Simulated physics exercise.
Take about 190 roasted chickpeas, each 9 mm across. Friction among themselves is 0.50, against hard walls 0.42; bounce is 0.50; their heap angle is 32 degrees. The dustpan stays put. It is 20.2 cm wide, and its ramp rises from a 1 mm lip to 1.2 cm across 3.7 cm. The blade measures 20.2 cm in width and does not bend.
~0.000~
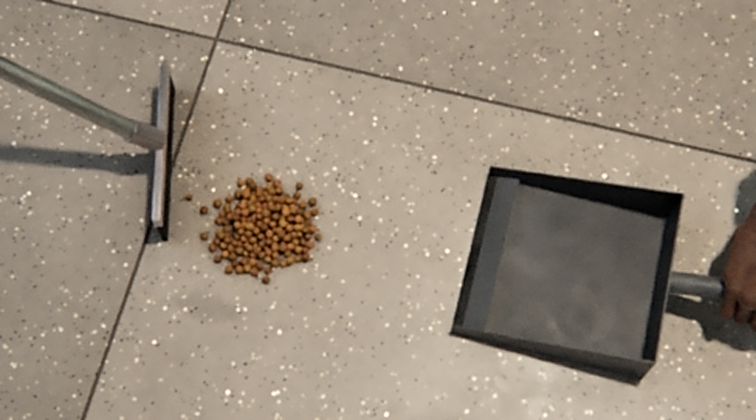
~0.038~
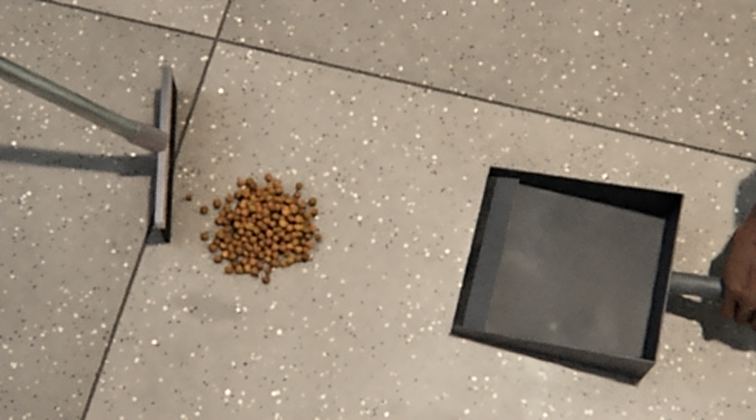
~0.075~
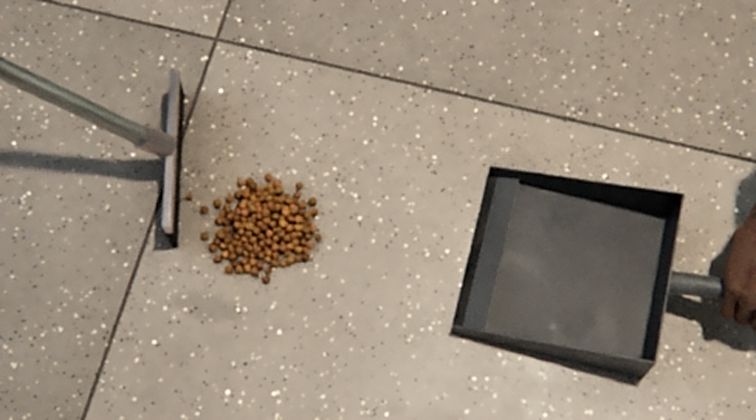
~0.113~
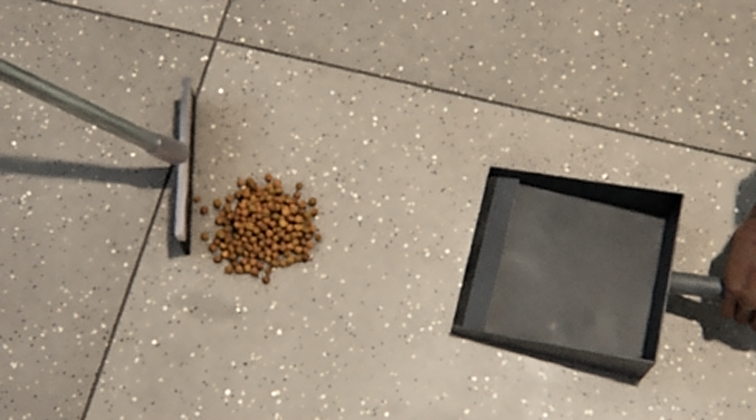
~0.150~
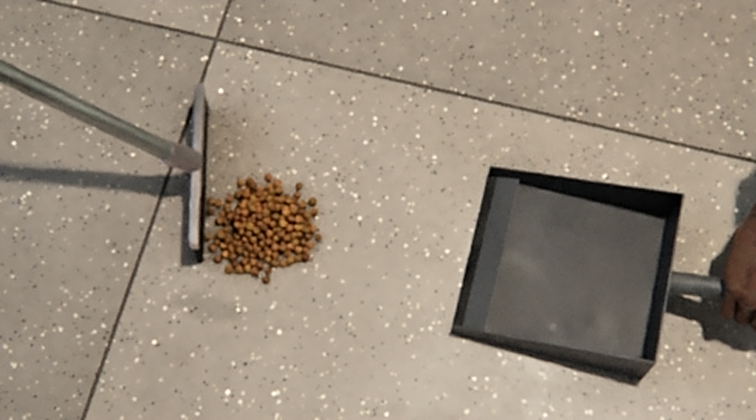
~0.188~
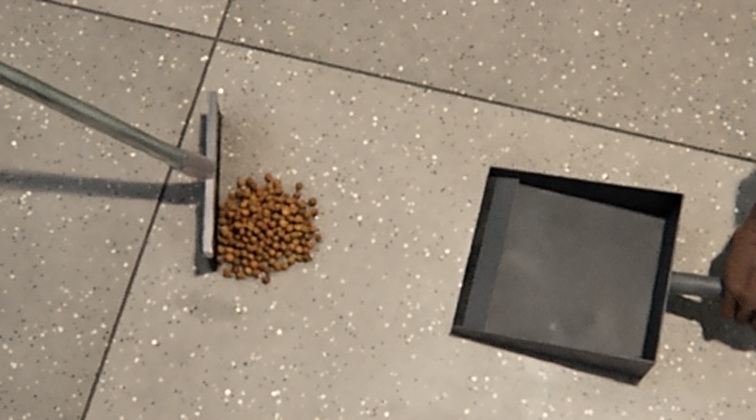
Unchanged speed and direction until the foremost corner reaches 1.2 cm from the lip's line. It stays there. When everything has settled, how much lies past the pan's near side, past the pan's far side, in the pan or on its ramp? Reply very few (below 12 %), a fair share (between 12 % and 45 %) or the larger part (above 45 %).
Past the pan's near side - a fair share; past the pan's far side - very few; in the pan or on its ramp - very few.
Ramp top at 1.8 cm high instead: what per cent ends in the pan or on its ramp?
Estimate with the new ramp: Some 5 in a hundred.
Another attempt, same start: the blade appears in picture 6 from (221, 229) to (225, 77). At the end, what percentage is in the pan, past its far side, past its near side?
Pan 20, far 5, near 5.
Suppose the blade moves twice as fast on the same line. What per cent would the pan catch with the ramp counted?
In that case roughly 25 percent.
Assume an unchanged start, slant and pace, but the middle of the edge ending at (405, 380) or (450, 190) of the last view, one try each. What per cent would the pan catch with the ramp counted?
Some 0 in a hundred and 20 in a hundred.
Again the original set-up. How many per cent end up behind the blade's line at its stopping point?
Near 15 percent, give or take.
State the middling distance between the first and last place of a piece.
I'd say close to 22 cm.
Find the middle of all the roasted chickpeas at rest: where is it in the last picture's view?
(446, 278).
After 0.46 s, middle of the blade 18 cm from the lip; 0 % over the lip, far side 0 %, near side 10 %.
Then, at 0.64 s, middle of the blade 9 cm from the lip; 0 % over the lip, far side 0 %, near side 15 %.
After 0.95 s, middle of the blade 4 cm from the lip; 5 % over the lip, far side 0 %, near side 20 %.
At rest (1.2 s), near side 20 %, far side 0 %, pan 5 %, in front of the lip or behind the blade 75 %.
